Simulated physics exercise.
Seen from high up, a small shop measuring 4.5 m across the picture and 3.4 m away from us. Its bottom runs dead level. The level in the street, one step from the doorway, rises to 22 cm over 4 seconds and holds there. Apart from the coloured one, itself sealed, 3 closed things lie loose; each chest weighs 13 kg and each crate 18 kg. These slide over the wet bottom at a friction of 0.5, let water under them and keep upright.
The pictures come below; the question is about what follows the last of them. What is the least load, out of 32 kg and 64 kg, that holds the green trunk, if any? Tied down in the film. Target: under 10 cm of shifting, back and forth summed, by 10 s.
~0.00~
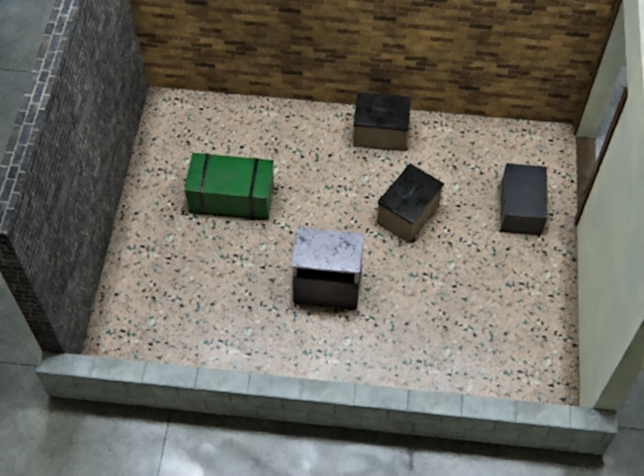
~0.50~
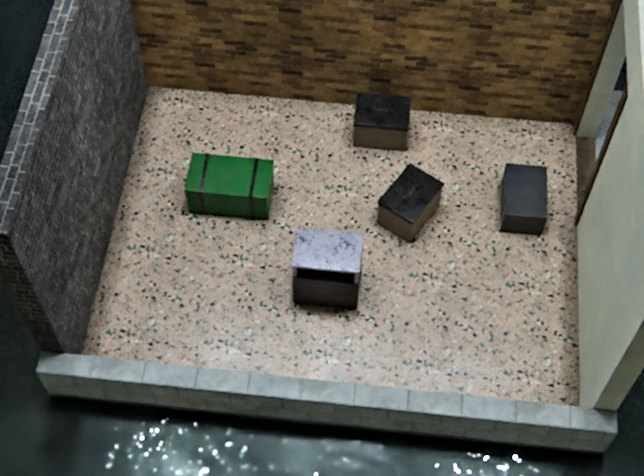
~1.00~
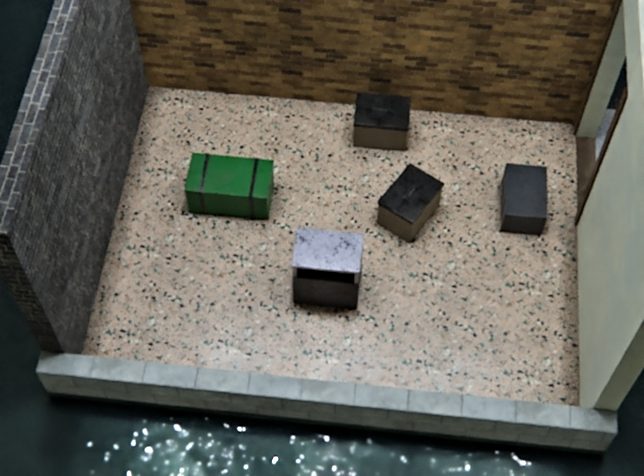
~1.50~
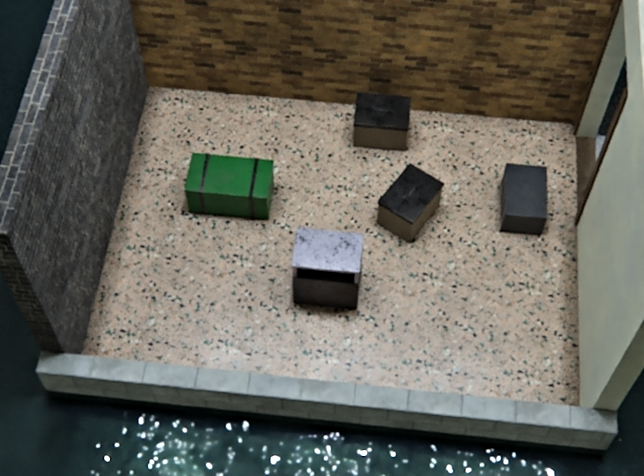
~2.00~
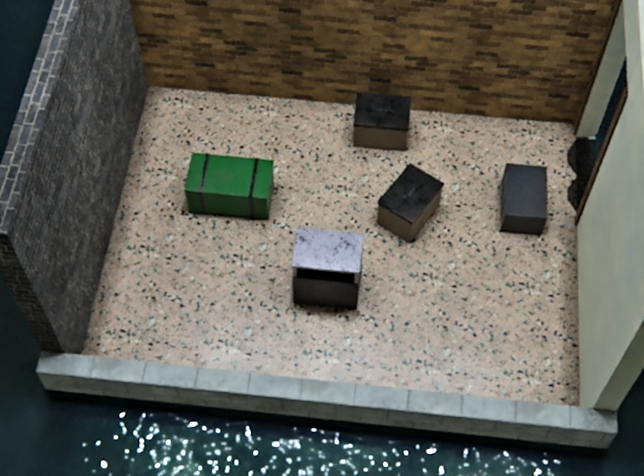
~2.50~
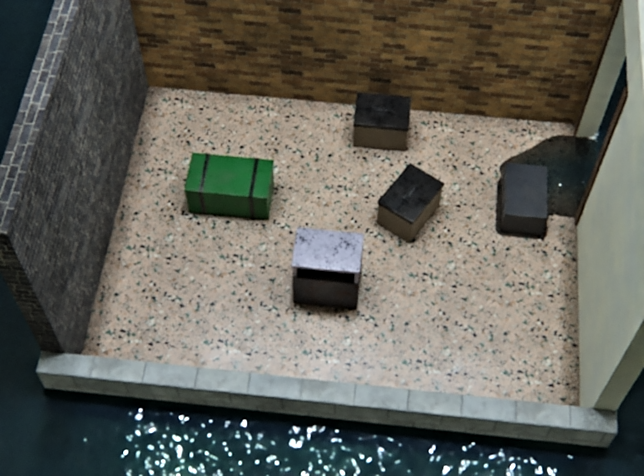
Only the hefty one is fine.
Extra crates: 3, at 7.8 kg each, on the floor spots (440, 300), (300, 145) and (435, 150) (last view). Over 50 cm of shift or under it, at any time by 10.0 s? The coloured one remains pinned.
In the order given, beyond the mark, then beyond the mark, and last beyond the mark.
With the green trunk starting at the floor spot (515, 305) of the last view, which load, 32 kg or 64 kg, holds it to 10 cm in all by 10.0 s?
Result: Both pass.
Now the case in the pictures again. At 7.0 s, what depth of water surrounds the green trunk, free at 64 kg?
Roughly 4 cm.
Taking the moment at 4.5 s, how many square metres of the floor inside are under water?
Roughly 5.0 m2 of it is wet.
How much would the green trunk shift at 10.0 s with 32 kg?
About 30 cm.
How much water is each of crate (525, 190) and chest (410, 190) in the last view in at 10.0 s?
About 5 and 6 cm.
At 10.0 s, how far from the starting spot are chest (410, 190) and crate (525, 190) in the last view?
100 cm and 120 cm respectively.
After 3.5 s the green trunk would be 0 cm from its start with 32 kg and 0 cm from its start with 64 kg; 0 cm of water round it then.
After 4.5 s the green trunk would be 0 cm from its start with 32 kg and 0 cm from its start with 64 kg; 0 cm of water round it then.
After 7.0 s the green trunk would be 0 cm from its start with 32 kg and 0 cm from its start with 64 kg; 4 cm of water round it then.
After 10.0 s the green trunk would be 32 cm from its start with 32 kg and 0 cm from its start with 64 kg; 8 cm of water round it then.
